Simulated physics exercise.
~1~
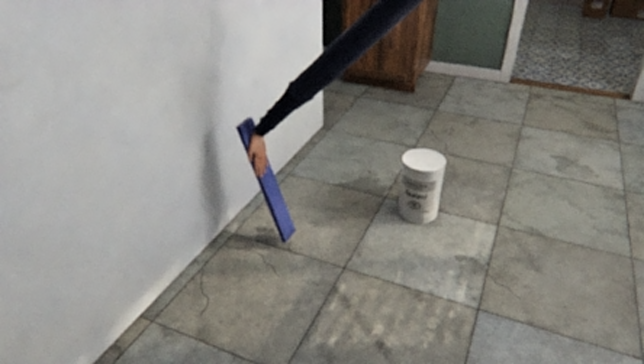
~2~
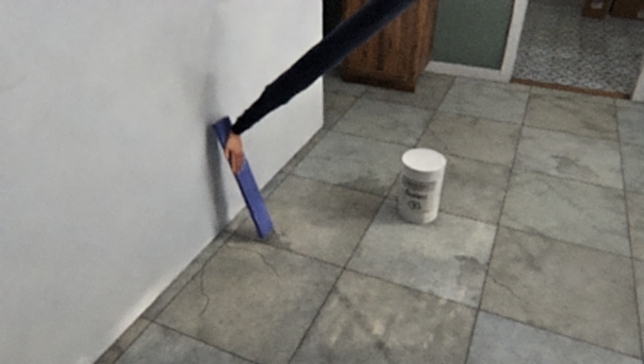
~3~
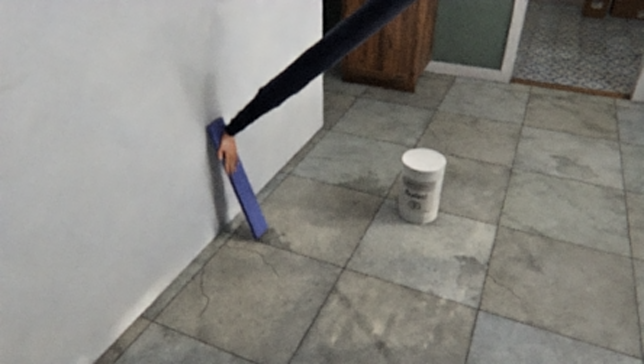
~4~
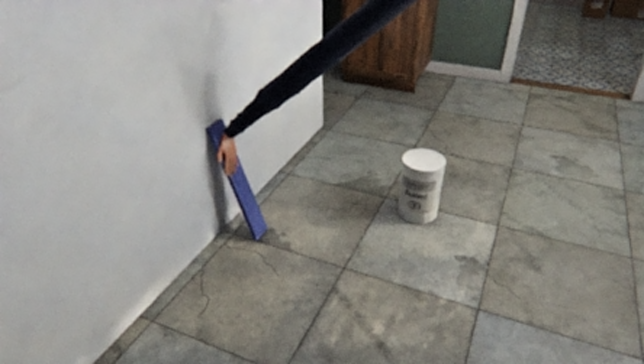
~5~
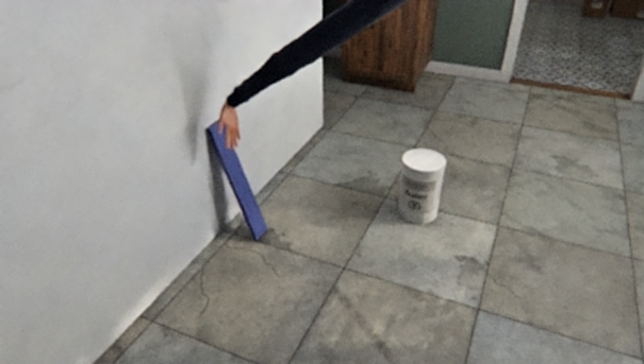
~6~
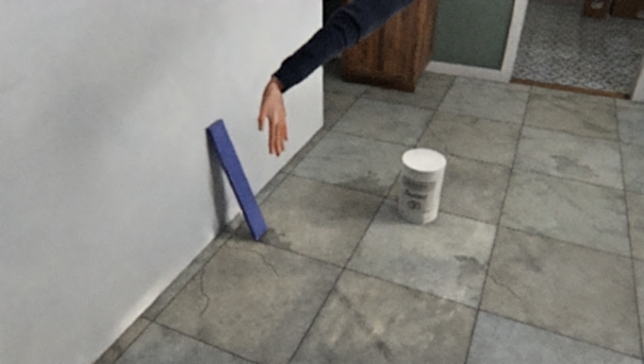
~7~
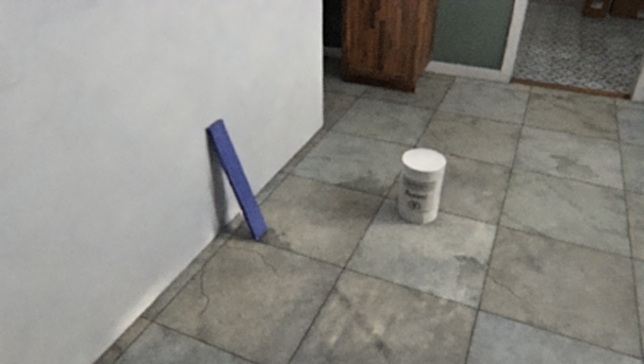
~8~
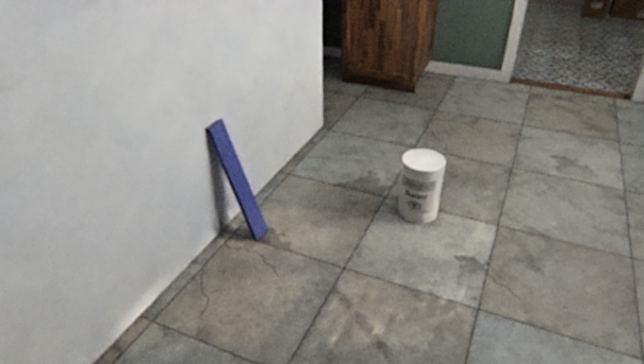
The video shows a hand moving a blue plank leftward over a grey tiled floor and leaning it against a bare white wall, near a white pail. The hand lets go and withdraws from view, and the plank stays leaning while the pail remains in place.
